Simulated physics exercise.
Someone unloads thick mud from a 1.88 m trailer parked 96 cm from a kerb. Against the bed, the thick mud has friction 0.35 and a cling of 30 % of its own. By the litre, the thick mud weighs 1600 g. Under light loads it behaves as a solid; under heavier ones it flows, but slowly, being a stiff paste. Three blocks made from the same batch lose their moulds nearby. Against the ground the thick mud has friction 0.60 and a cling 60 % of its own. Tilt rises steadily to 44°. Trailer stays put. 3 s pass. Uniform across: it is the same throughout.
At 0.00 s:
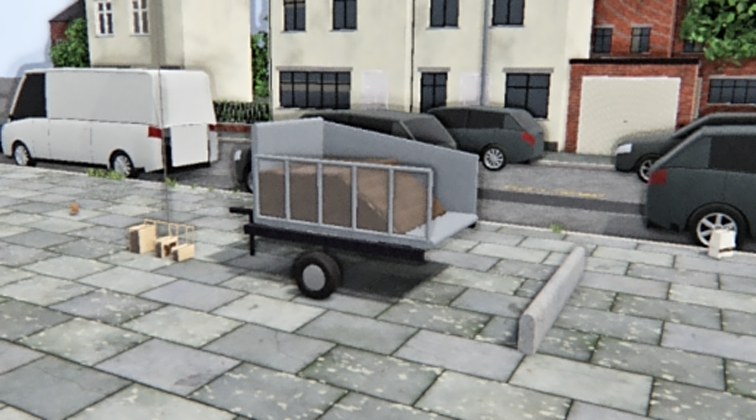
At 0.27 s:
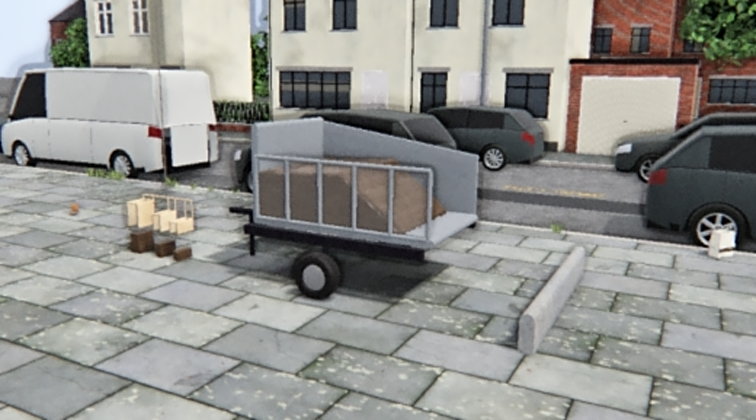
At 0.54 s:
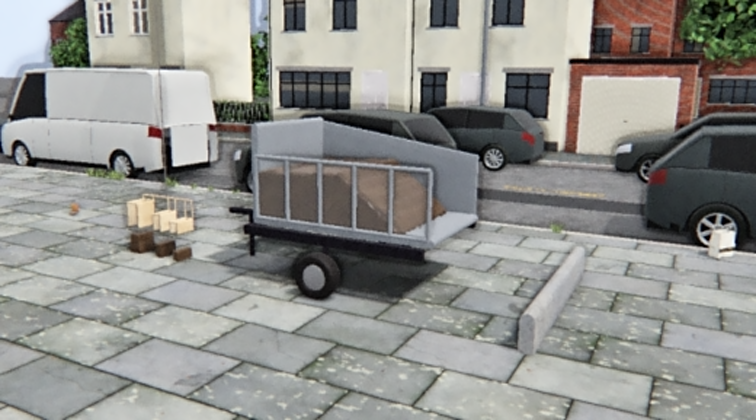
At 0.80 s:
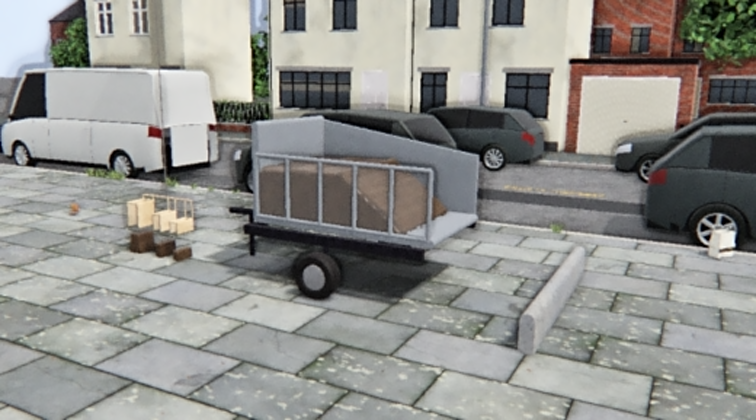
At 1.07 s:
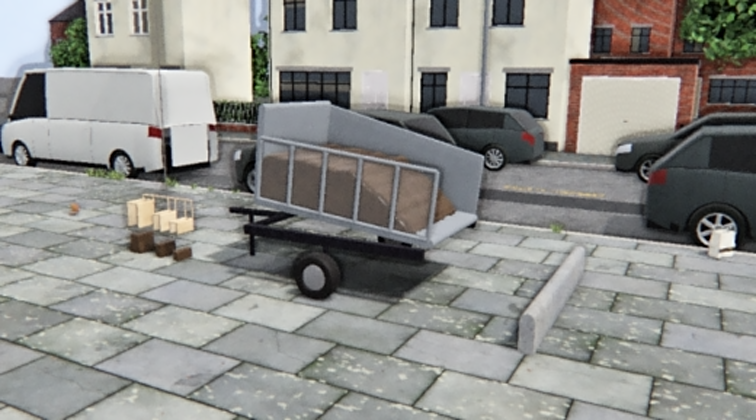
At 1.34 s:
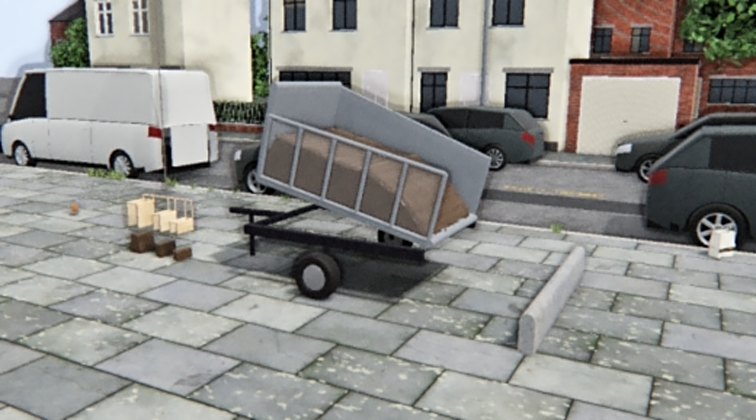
A grey trailer with a barred side, loaded with brown mud, stands on grey paving slabs at the centre, seen from slightly above by a still camera. A white van, dark cars and cream and brick houses line the street behind, with a pale kerb block at right. Pale moulds lift off three small brown blocks at left, then the trailer's bed tilts steadily, its left end rising.
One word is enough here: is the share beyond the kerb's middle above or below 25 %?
Above.
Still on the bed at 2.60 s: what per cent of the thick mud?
Roughly 3 percent.
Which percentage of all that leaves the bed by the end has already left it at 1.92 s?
About 20 out of 100.
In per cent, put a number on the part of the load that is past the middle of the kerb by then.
I'd put it at around 35 per cent.
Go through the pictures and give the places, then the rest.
In the first frame, top of the high end at (257, 128), tilt 0 degrees; front end of the thick mud at (397, 234); test blocks 26 cm, 17 cm, 11 cm high (left to right).
In the second frame, top of the high end at (257, 128), tilt 0 degrees; front end of the thick mud at (397, 234); test blocks 24 cm, 17 cm, 11 cm high (left to right).
In the third frame, top of the high end at (257, 128), tilt 0 degrees; front end of the thick mud at (397, 234); test blocks 23 cm, 17 cm, 11 cm high (left to right).
In the fourth frame, top of the high end at (258, 126), tilt 1 degrees; front end of the thick mud at (398, 234); test blocks 23 cm, 17 cm, 11 cm high (left to right).
In the fifth frame, top of the high end at (265, 109), tilt 6 degrees; front end of the thick mud at (408, 233); test blocks 23 cm, 17 cm, 11 cm high (left to right).
In the sixth frame, top of the high end at (277, 87), tilt 13 degrees; front end of the thick mud at (423, 236); test blocks 23 cm, 17 cm, 11 cm high (left to right).
By 1.92 s, the tilt is 28 degrees, 77 % is on the bed and 0 % past the kerb's middle.
By 2.60 s, the tilt is 44 degrees, 3 % is on the bed and 4 % past the kerb's middle.
By 3.28 s, the tilt is 44 degrees, none is on the bed and 34 % past the kerb's middle.
By 3.96 s, the tilt is 44 degrees, none is on the bed and 34 % past the kerb's middle.
By 5.66 s, at the end, the tilt is 44 degrees, none is on the bed and 34 % past the kerb's middle.
